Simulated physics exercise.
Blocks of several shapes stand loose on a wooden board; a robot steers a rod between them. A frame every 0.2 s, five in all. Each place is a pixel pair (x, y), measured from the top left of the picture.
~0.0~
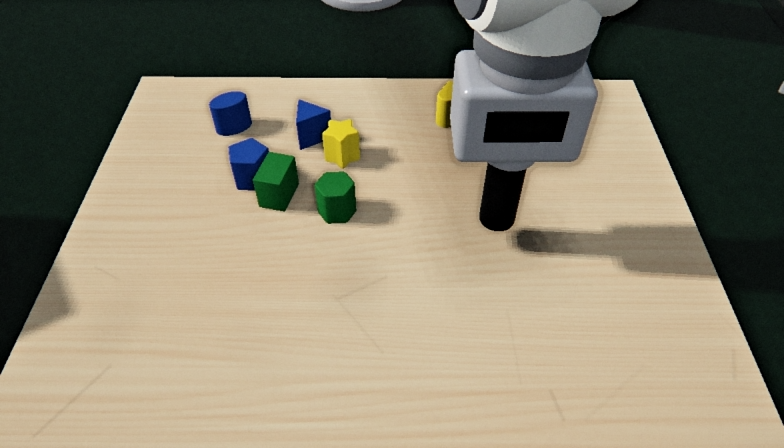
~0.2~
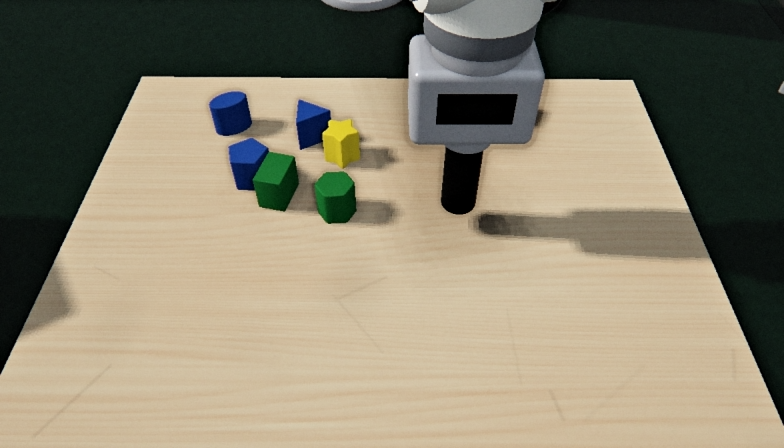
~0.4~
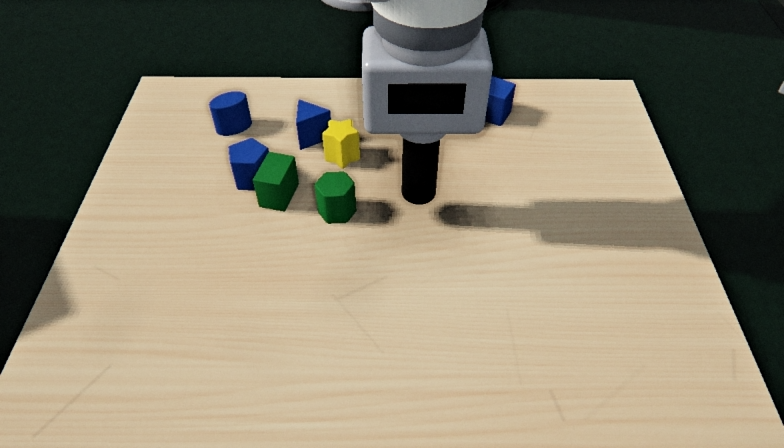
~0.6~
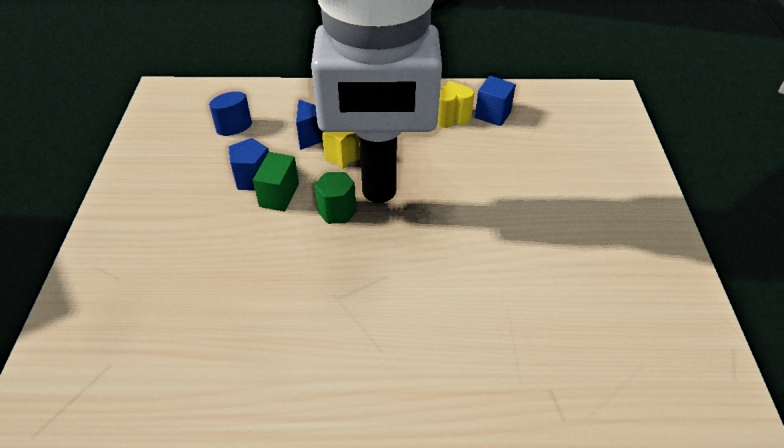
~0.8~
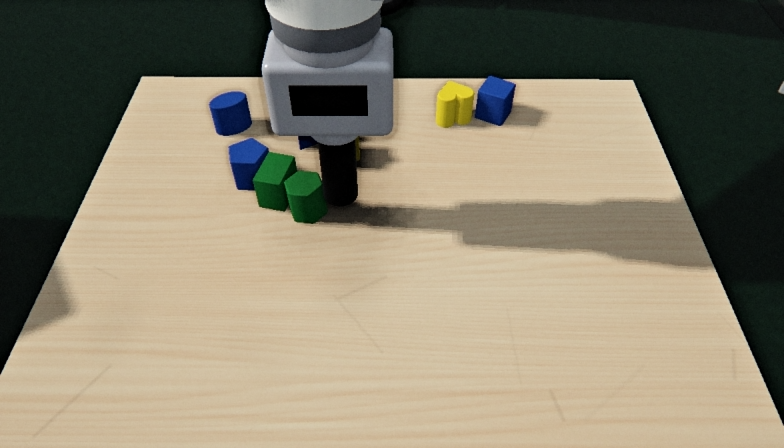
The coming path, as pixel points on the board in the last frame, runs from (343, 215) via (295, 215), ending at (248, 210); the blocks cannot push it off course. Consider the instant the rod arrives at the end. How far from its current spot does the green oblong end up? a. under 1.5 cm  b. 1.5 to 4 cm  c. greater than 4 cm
Answer: C.
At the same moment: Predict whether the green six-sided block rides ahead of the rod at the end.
Final position: Ahead.
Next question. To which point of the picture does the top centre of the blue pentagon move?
Its top face will be centred at roughly (228, 140).
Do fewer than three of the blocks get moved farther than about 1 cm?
Final answer: No.
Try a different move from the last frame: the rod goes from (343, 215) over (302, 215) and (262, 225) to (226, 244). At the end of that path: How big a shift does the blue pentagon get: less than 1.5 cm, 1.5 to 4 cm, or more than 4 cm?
The displacement of the blue pentagon is 1.5-4 cm.
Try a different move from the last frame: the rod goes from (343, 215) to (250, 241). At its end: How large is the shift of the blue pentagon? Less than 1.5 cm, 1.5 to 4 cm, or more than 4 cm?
The shift is below 1.5 cm.
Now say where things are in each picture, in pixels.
Rod's lower end (497, 219); blue pentagon (247, 150); green oblong (274, 167); green six-sided block (335, 183); yellow star block (340, 128), in the first frame.
Rod (458, 203); blocks still, in the second frame.
Rod (419, 193); blocks still, in the third frame.
Rod (379, 191); blocks still, in the fourth frame.
Rod (341, 195); blue pentagon (247, 150); green oblong (274, 167); green six-sided block (304, 183); yellow star block hidden, in the fifth frame.
What follows on the original path. Halfway along, rod (290, 195); blue pentagon (232, 143), turned 35° clockwise; green oblong (236, 165), turned 40° clockwise; green six-sided block (252, 185).
At the end, rod (243, 190); blue pentagon (228, 140), turned 55° clockwise; green oblong (216, 163), turned 70° clockwise; green six-sided block (203, 186), turned 15° anticlockwise; yellow star block still.
